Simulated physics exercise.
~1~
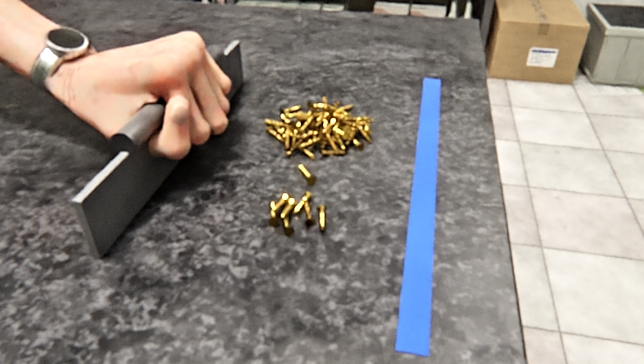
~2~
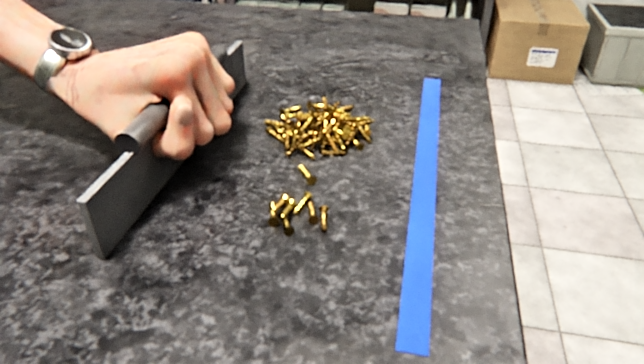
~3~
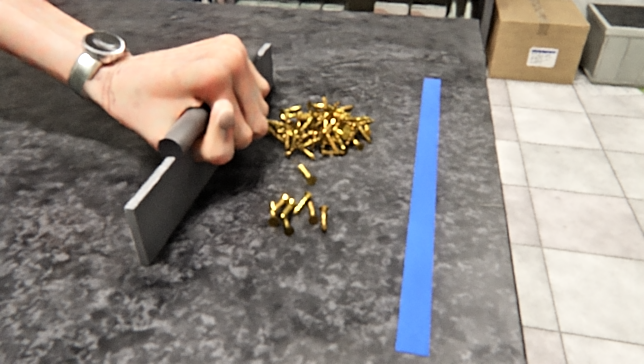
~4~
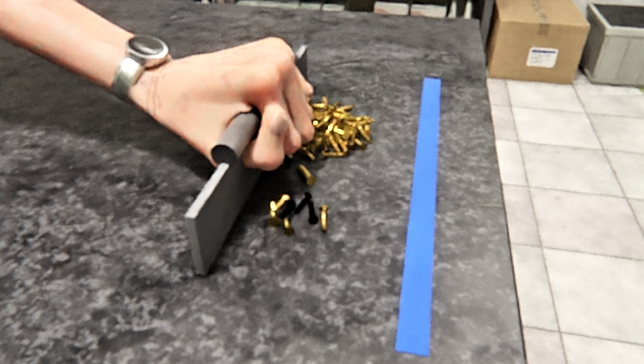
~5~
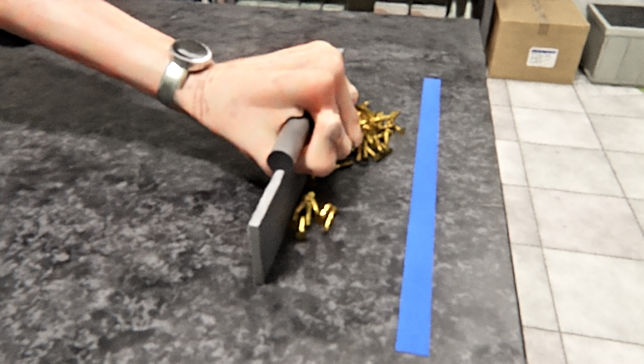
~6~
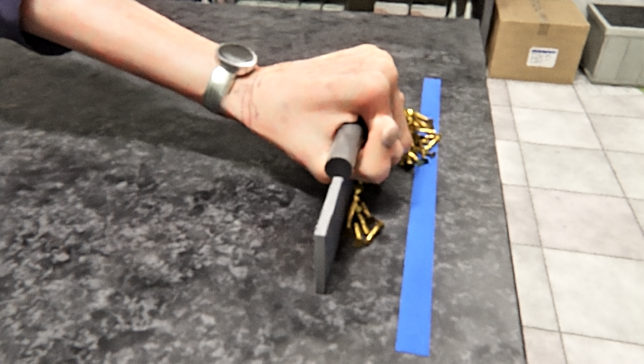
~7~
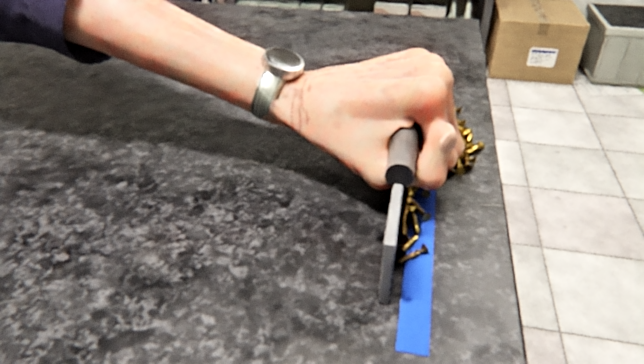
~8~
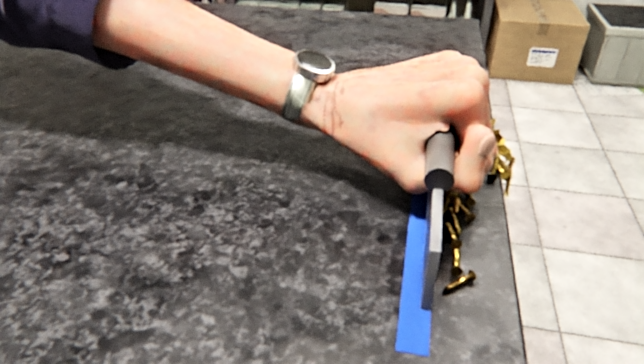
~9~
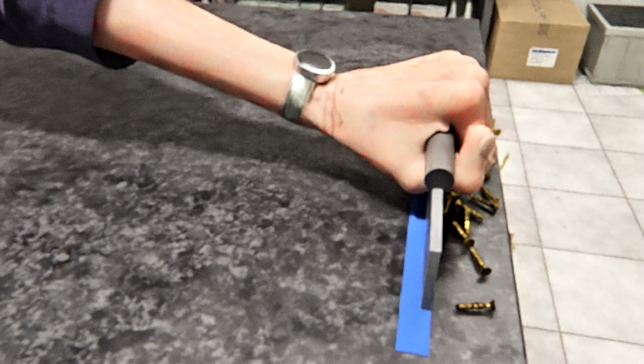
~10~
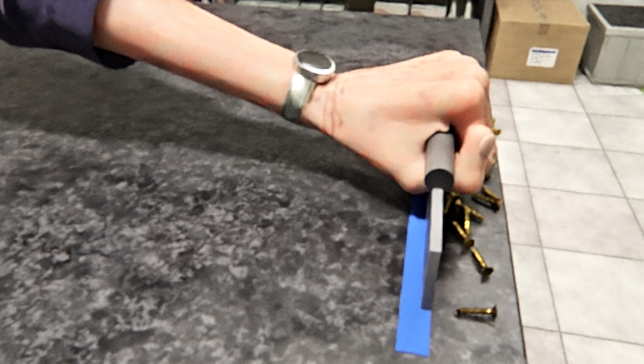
A hand sweeps small brass pieces right past blue tape, and some fall off the table.
